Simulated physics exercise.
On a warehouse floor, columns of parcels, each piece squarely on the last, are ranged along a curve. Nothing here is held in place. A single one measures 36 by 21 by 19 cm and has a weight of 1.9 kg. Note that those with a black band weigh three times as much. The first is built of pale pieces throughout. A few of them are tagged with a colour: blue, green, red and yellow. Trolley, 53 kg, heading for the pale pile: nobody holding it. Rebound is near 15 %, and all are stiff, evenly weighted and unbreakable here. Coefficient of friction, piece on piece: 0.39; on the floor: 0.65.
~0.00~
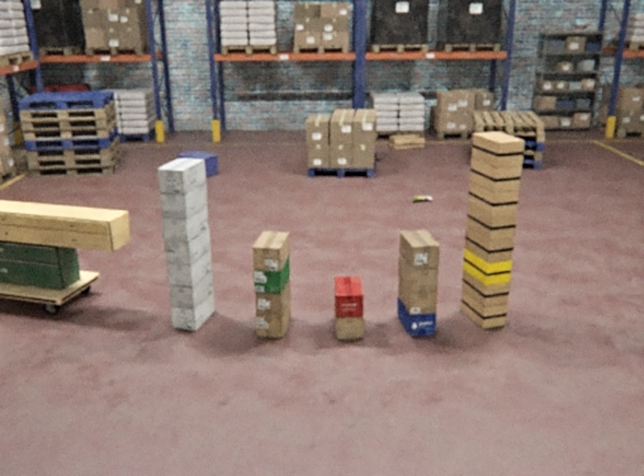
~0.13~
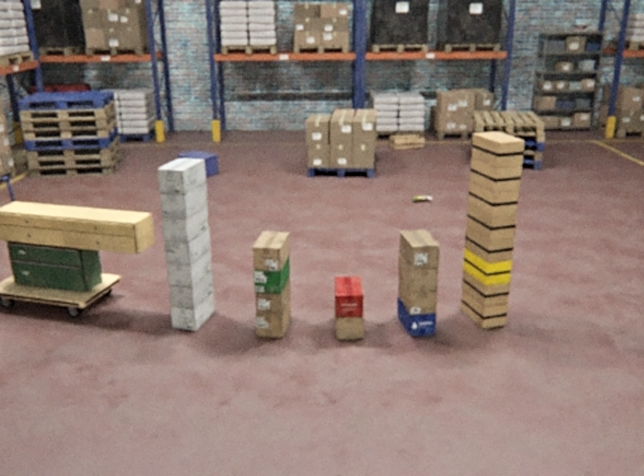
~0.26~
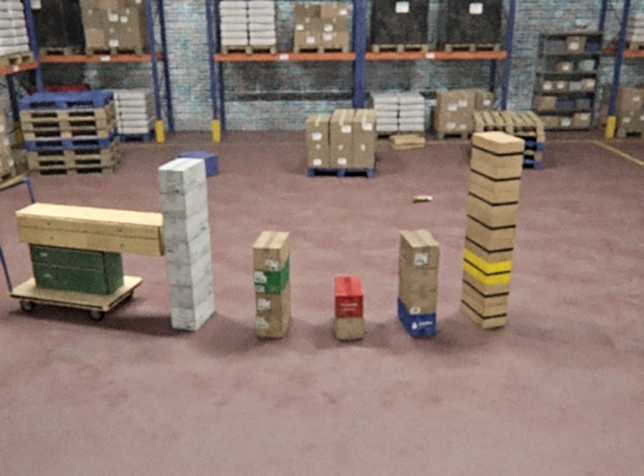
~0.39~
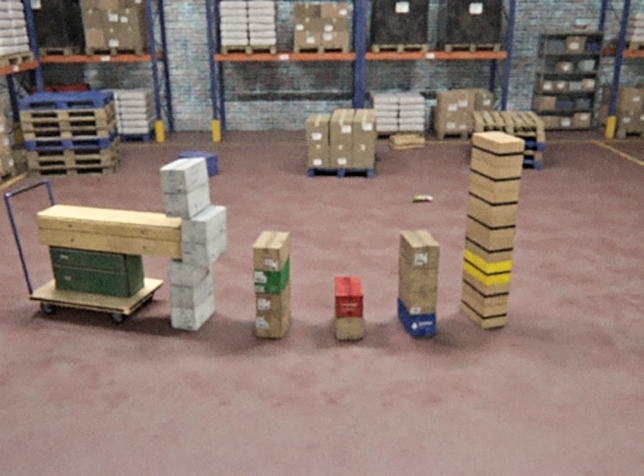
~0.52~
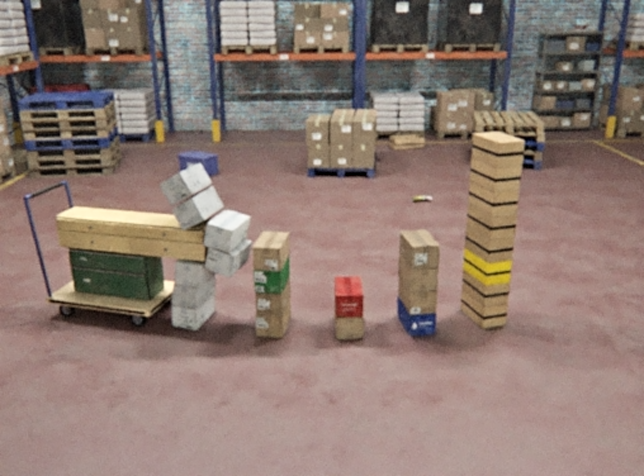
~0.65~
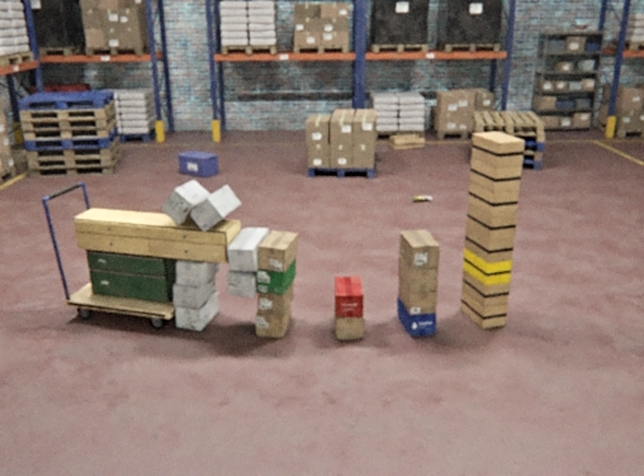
In a warehouse, a loaded cart rolls right and its planks knock apart a pale parcel column.
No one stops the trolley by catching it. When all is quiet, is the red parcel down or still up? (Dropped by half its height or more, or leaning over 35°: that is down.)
Down.
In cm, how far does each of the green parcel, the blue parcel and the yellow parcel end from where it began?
Here green ends up 50 centimetres away, blue 0 centimetres and yellow 0 centimetres.
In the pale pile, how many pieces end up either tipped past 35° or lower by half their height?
4.
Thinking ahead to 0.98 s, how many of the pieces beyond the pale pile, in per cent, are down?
By then 15 %.
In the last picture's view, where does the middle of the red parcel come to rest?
Near (388, 319).
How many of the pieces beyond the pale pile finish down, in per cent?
Around 20 %.
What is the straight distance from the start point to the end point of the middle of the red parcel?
About 35 cm.
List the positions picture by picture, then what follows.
In the first frame (pixels give the middle of a visible side), load (102, 231) 50 cm short; red parcel (350, 307); green parcel (268, 282); yellow parcel (475, 266); none of the others has stirred.
In the second frame, load (127, 233) 27 cm short; red parcel (350, 307).
In the third frame, load (152, 235) 57 mm short; red parcel (350, 307).
In the fourth frame, load (175, 237) 14 cm in, top of the pale pile leaning 4°; red parcel (350, 307); none of the others has stirred.
In the fifth frame, load (197, 240) 33 cm in, top of the pale pile leaning 30°; red parcel (350, 307); none of the others has stirred.
In the sixth frame, load (219, 241) 50 cm in, top of the pale pile leaning 51°; red parcel (350, 307); green parcel (271, 283) 41 mm from its place; yellow parcel (475, 266); movement in 3 of them.
After 0.76 s, 3 of the pale pile down; none of the 18 other parcels down, 4 disturbed; red parcel unmoved; green parcel 7° from how it stood.
After 0.98 s, 3 of the pale pile down; 3 of the 18 other parcels down; red parcel 39 mm from its place; green parcel 46° from how it stood, 12 cm lower.
After 1.44 s, 4 of the pale pile down; 4 of the 18 other parcels down; red parcel on its side; green parcel 52° from how it stood, 20 cm lower.
In the end (2.7 s), 4 of the pale pile down; 4 of the 18 other parcels down; red parcel on its side; green parcel 54° from how it stood, 21 cm lower; blue parcel unmoved. From the last view, middles, red parcel near (388, 319), green parcel near (327, 304).
